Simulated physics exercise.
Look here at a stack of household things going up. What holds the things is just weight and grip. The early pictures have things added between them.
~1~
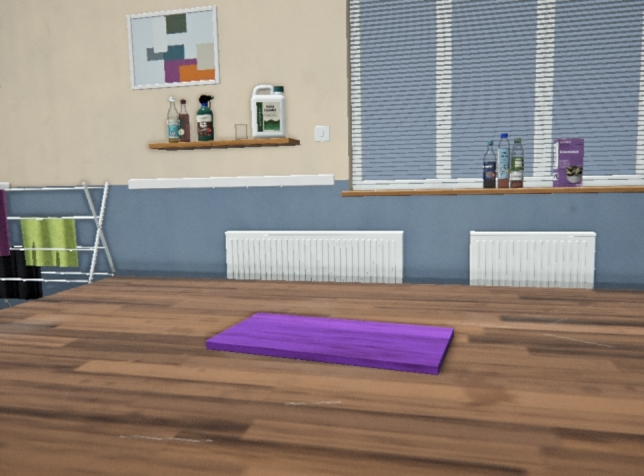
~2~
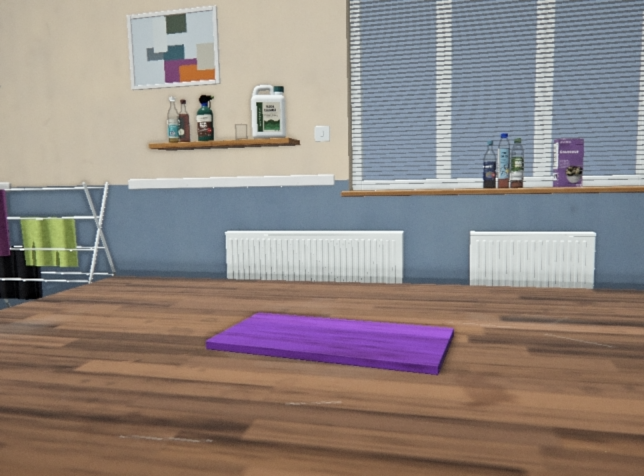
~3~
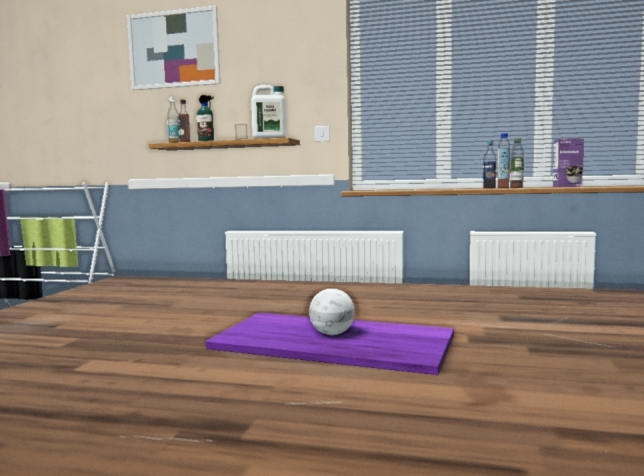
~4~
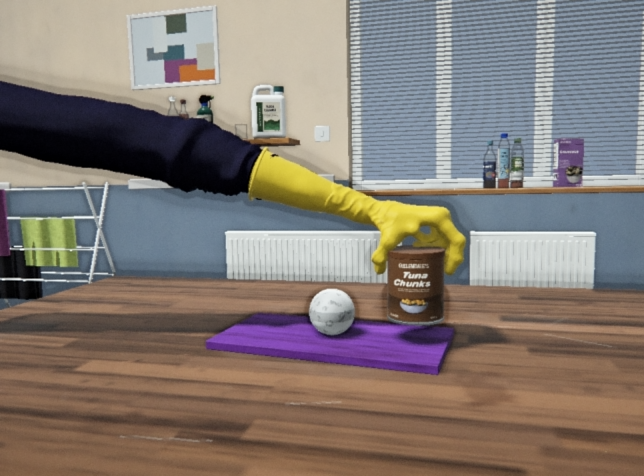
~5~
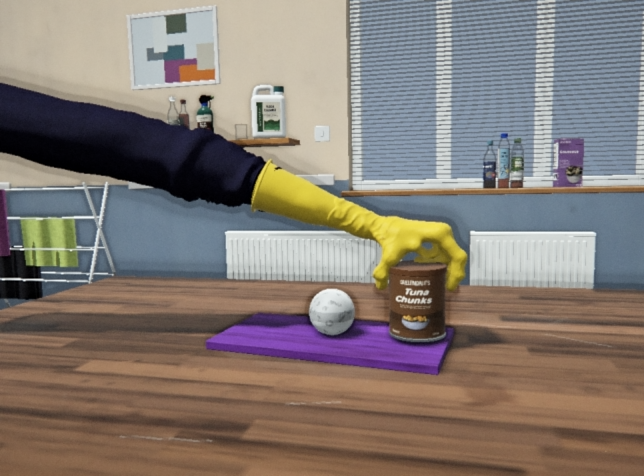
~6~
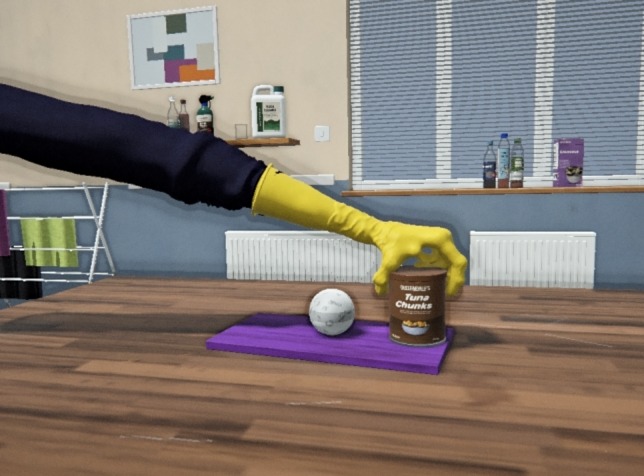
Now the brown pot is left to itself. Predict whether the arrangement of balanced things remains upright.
It remains upright.
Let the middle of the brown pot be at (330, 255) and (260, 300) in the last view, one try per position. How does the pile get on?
Well, the first time it falls over, and the second time it stays steady.
Then, 0.60 s past the last view, nothing moves.
Then, 1.60 s past the last view, brown pot resting near (417, 305).
Finally, all 3 still in place. Final places as the last picture's camera would see them, brown pot near (417, 305). The pile holds.
